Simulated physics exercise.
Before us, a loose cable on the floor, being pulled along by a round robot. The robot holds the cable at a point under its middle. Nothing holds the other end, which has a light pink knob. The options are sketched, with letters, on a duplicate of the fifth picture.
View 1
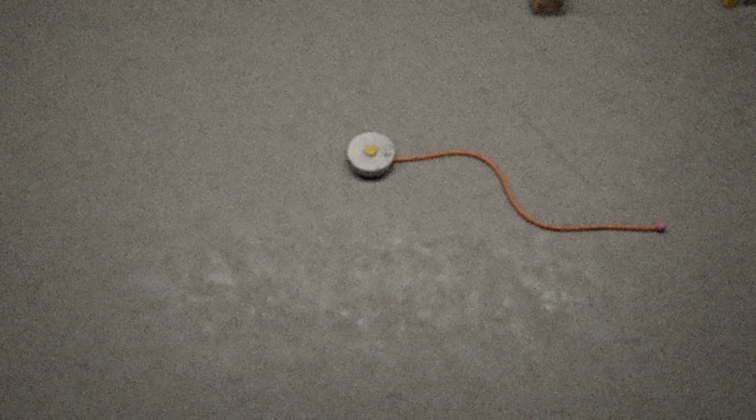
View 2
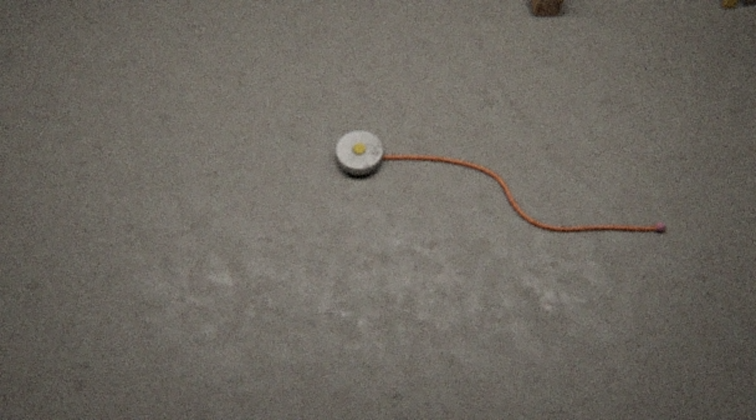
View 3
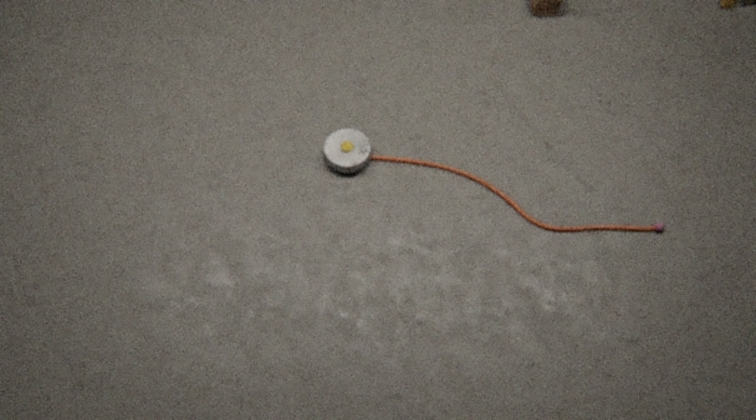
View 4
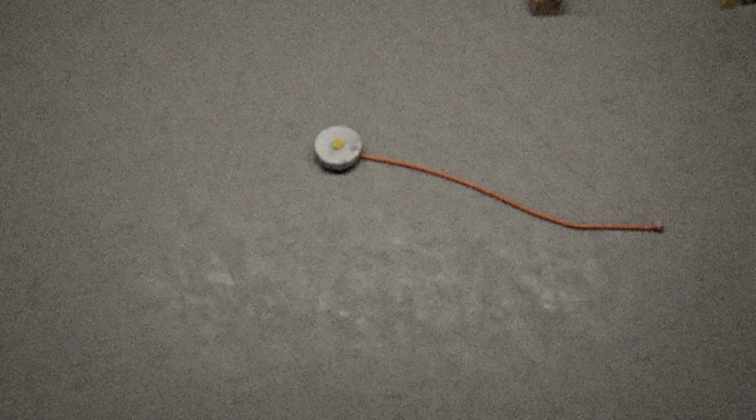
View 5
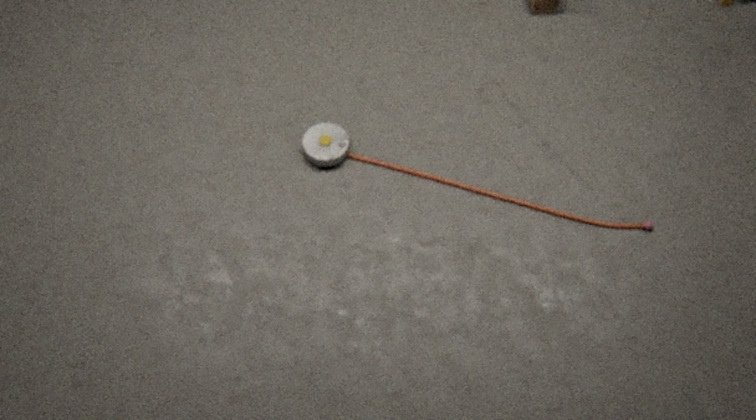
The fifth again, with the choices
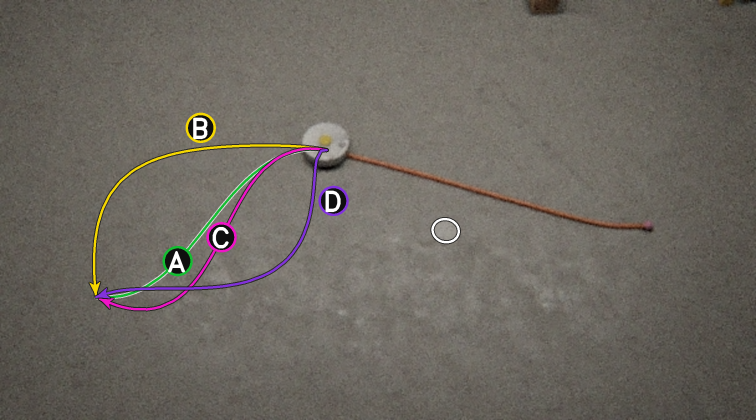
Round white robot sliding slowly left across a grey floor, pulling a curved orange cable straighter until its far end shifts slightly.
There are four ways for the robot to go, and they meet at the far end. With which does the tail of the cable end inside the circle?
Route D brings it to the ring.
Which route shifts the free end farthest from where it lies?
B.
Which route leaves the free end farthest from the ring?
B.
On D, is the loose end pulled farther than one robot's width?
Yes.
On the marked copy, A from (327, 150) via (216, 214) to (96, 297); B from (327, 150) via (158, 159) to (96, 295); C from (327, 150) via (224, 232) to (100, 299); D from (327, 150) via (268, 273) to (96, 297); the ring at (446, 231).
Following D. Soon after the start, robot (299, 239), middle of the cable (462, 200), free end (628, 224).
Later, robot (186, 285), middle of the cable (366, 249), free end (528, 215).
In the end, robot (93, 294), middle of the cable (279, 265), free end (446, 231); the free end is on the ring.
As for the rest, A leaves the free end at (434, 198); B leaves the free end at (402, 178); C leaves the free end at (436, 204).
